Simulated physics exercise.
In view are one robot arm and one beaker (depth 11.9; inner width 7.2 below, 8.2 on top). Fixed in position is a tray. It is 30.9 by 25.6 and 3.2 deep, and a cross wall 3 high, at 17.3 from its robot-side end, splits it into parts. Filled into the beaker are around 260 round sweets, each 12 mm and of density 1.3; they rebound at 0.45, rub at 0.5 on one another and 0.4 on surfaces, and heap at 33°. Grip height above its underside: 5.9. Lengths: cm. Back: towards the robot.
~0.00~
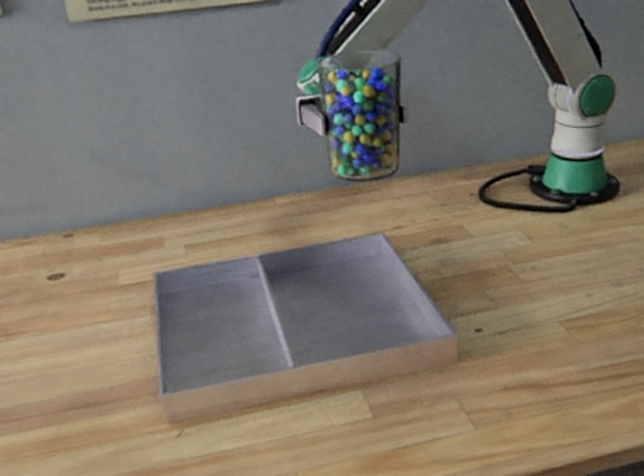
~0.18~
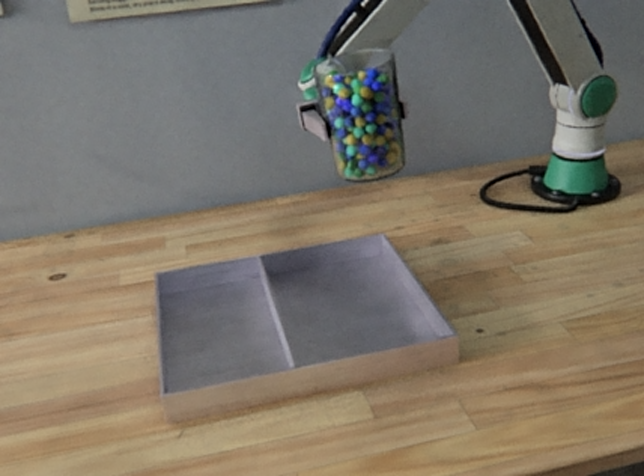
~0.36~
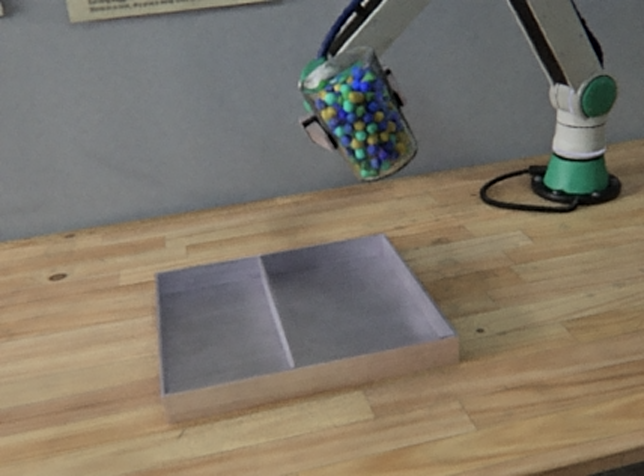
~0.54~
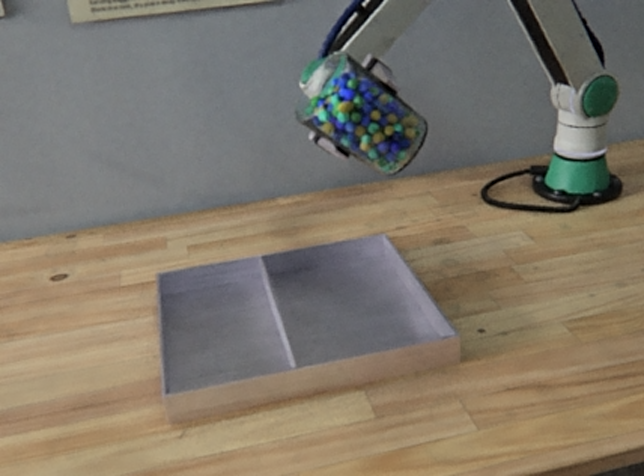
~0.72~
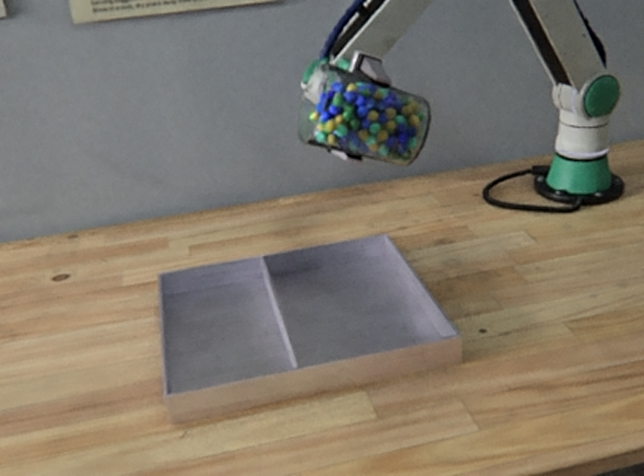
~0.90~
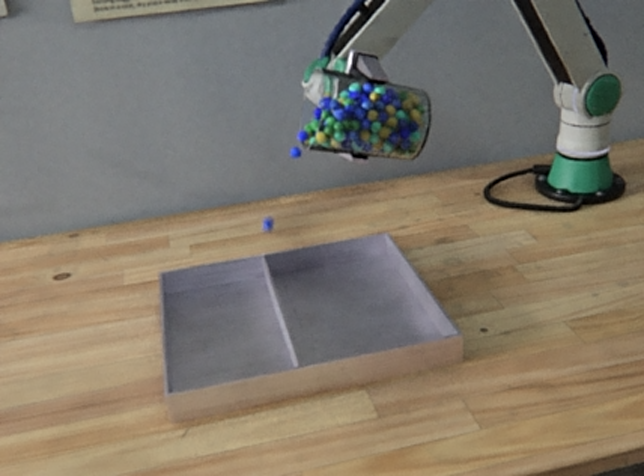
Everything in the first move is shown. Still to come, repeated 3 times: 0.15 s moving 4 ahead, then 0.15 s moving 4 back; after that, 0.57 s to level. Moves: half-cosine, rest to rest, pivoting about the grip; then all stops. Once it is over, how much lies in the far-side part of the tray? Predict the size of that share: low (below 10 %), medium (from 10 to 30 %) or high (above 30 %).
Predicted share: Medium.
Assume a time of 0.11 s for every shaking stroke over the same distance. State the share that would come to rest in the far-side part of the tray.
Roughly 35 percent then.
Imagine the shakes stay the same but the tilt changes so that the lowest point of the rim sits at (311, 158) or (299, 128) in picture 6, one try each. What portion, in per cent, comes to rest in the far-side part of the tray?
About 40 and 5 %.
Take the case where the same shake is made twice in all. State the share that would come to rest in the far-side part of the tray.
Then roughly 15 percent.
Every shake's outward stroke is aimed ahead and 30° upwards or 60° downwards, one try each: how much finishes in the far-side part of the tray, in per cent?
About 25 and 5 per cent.
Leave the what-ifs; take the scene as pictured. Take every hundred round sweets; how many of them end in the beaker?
I'd estimate close to 65 percent finishes there.
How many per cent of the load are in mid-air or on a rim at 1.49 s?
My guess is some 9 in a hundred.
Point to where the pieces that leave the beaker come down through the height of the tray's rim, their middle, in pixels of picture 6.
Check roughly (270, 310) in the last picture.
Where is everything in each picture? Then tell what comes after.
The beaker middle at (362, 117), level; upper third of the load around (360, 94), from x 330 to 390, top at y 75; 256 in the beaker, in the first picture.
The beaker middle at (363, 118), tilted 7° forward; upper third of the load around (363, 96), from x 325 to 395, top at y 75, in the second picture.
The beaker middle at (363, 118), tilted 25° forward; upper third of the load around (359, 97), from x 320 to 405, top at y 70, in the third picture.
The beaker middle at (364, 118), tilted 48° forward; upper third of the load around (357, 100), from x 315 to 415, top at y 75, in the fourth picture.
The beaker middle at (365, 118), tilted 66° forward; upper third of the load around (361, 103), from x 315 to 420, top at y 85, in the fifth picture.
The beaker middle at (366, 117), tilted 73° forward; upper third of the load around (367, 104), from x 270 to 420, top at y 90; 254 in the beaker, 2 in flight or on a rim, in the sixth picture.
After 1.49 s, tilted 73° forward, highest piece 26 above the table; 196 in the beaker, 23 in the far-side part, 14 in the robot-side part, 23 in flight or on a rim.
After 2.08 s, tilted 38° forward, highest piece 27 above the table; 163 in the beaker, 50 in the far-side part, 42 in the robot-side part, 1 on the table or floor.
After 2.57 s, level, highest piece 28 above the table; 163 in the beaker, 50 in the far-side part, 42 in the robot-side part, 1 on the table or floor.
After 3.62 s, level, highest piece 28 above the table; 163 in the beaker, 50 in the far-side part, 42 in the robot-side part, 1 on the table or floor.
In the end, 163 in the beaker, 50 in the far-side part, 42 in the robot-side part, 1 on the table or floor. That is 20 % in the far-side part of the tray.
